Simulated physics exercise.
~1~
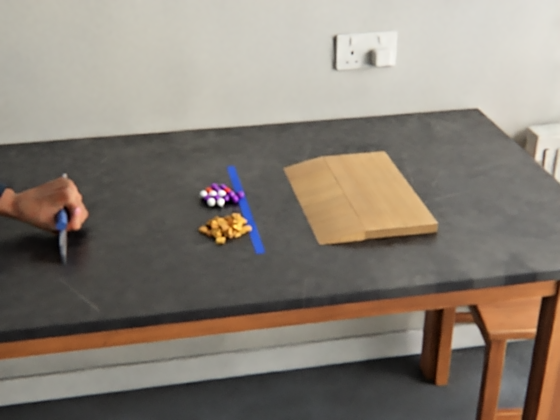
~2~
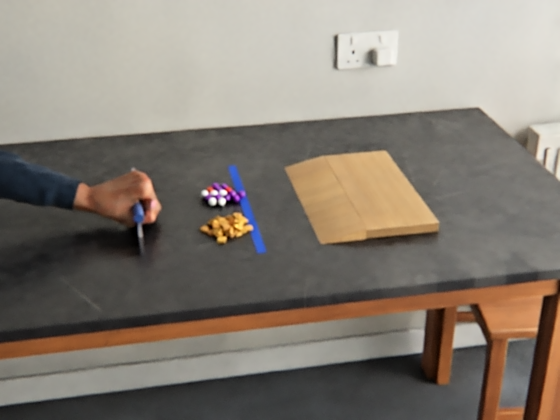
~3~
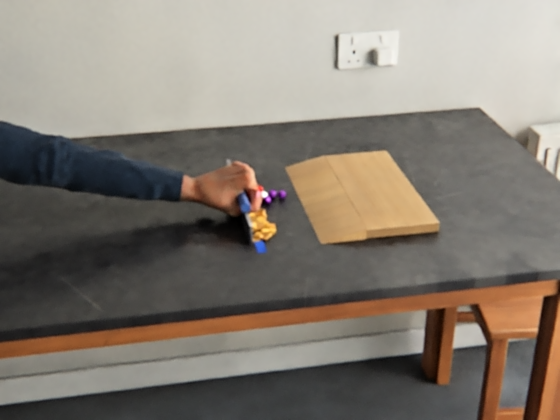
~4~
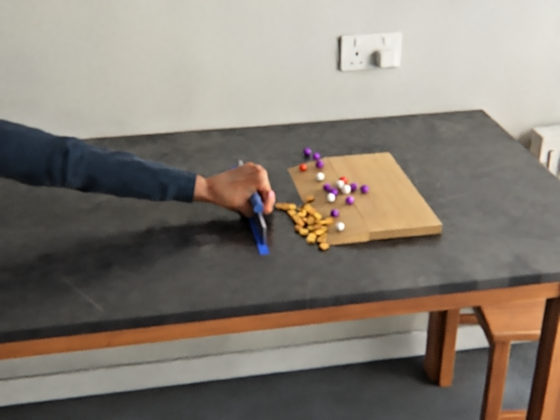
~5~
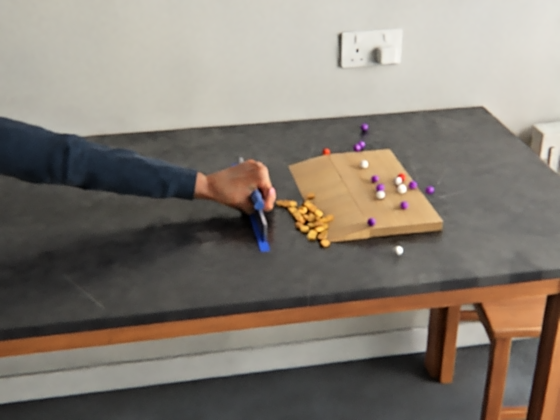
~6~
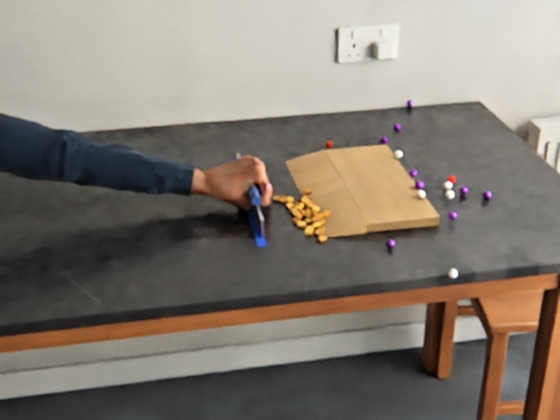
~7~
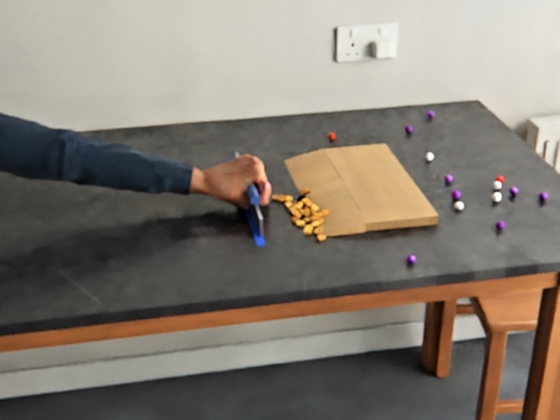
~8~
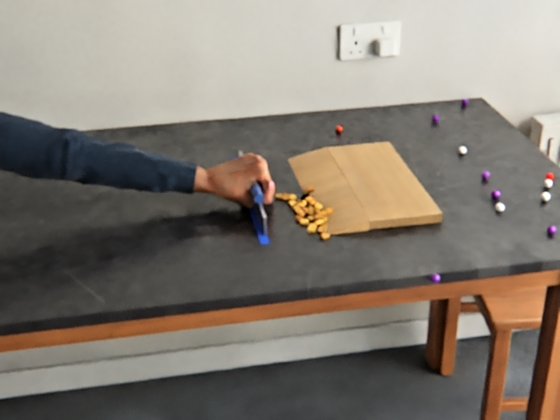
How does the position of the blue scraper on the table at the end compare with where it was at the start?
It starts near the left side of the table, well away from the piles, and ends farther right, at the blue tape just short of the cardboard slab.
